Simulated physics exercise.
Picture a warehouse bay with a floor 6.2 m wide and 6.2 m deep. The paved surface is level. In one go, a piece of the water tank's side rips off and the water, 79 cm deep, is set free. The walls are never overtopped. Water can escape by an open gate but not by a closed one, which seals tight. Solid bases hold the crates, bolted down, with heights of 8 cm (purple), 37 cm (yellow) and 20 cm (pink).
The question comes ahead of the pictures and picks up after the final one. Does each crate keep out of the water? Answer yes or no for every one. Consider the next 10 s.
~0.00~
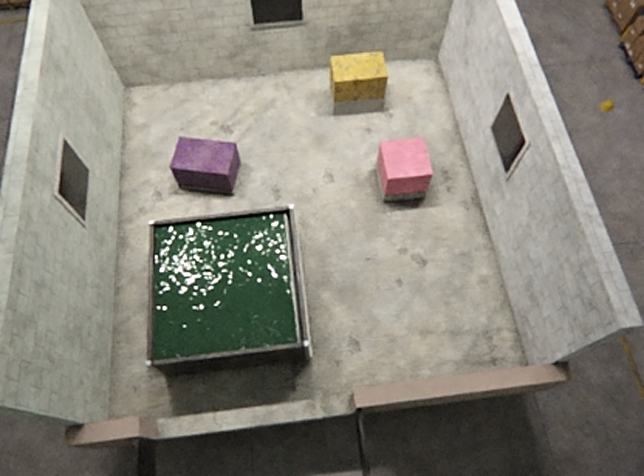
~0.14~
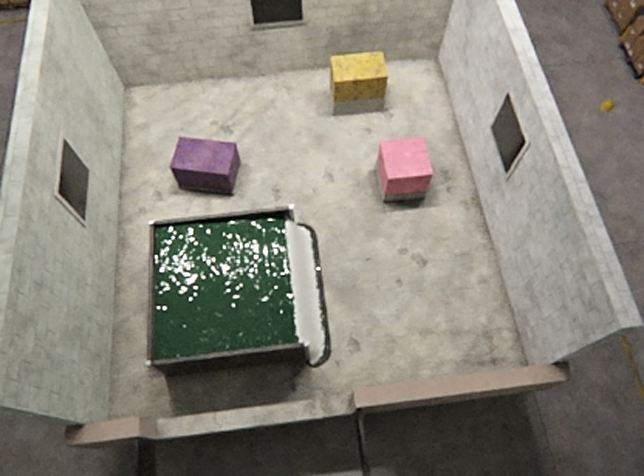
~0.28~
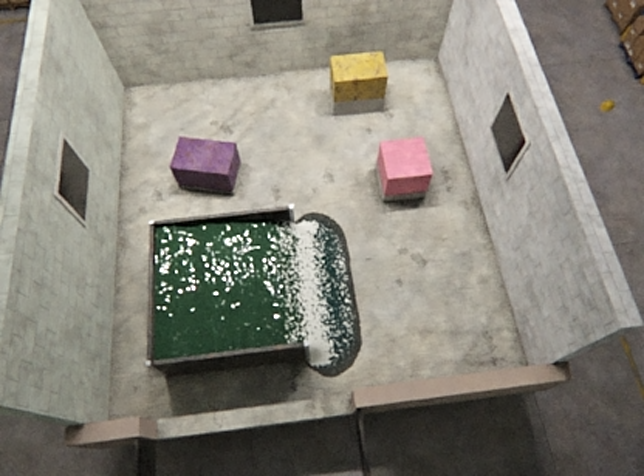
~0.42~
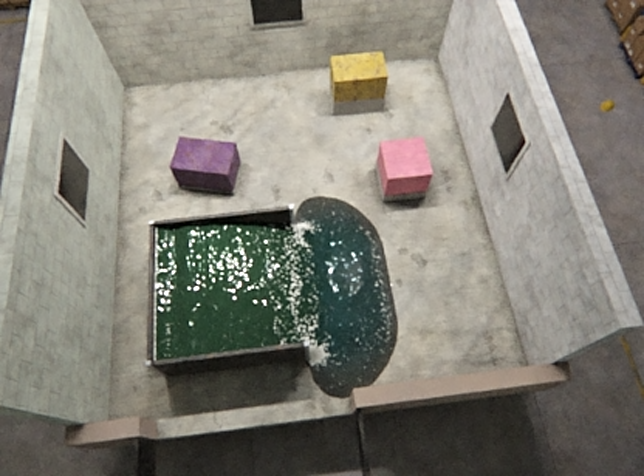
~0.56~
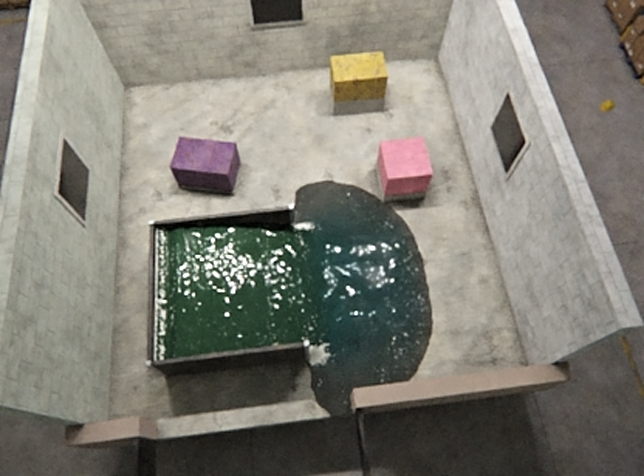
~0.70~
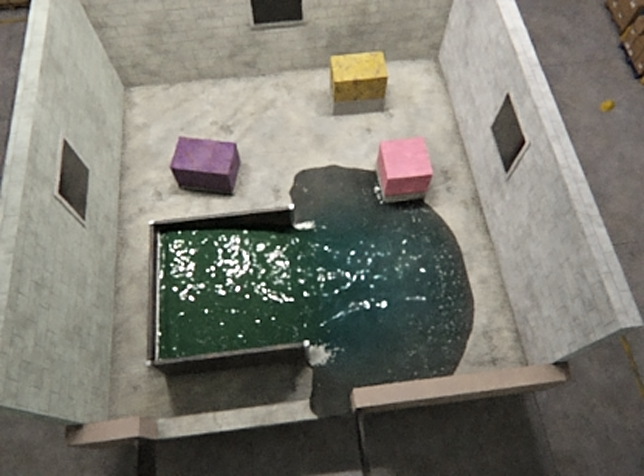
Purple crate: No, the water touches it. Yellow crate: Yes, it keeps out of it. Pink crate: No, the water touches it.
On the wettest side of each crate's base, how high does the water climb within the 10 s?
In cm: Purple 14, yellow 23, pink 36.
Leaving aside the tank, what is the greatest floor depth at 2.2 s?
Depth: Approx. 51 cm.
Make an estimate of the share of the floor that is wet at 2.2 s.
Wet share: Near 45 percent.
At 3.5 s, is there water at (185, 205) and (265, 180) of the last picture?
Not yet touched, then not yet touched.
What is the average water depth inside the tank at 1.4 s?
Mean depth: Some 37 cm.
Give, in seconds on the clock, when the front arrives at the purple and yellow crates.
Purple: 3.8 s; yellow: 1.3 s.
After 1.4 s water covers 35 % of the floor and is deepest (50 cm) near (523, 361); purple plinth not reached, yellow plinth reached, pink plinth reached.
After 2.2 s water covers 45 % of the floor and is deepest (51 cm) near (523, 361); purple plinth not reached, yellow plinth reached, pink plinth reached.
After 3.5 s water covers 60 % of the floor and is deepest (32 cm) near (405, 212); purple plinth not reached, yellow plinth reached, pink plinth reached.
After 6.0 s water covers 90 % of the floor and is deepest (24 cm) near (122, 146); purple plinth reached, yellow plinth reached, pink plinth reached.
After 10.0 s water covers 95 % of the floor and is deepest (24 cm) near (109, 414); highest at the purple plinth 14 cm, highest at the yellow plinth 23 cm, highest at the pink plinth 36 cm.
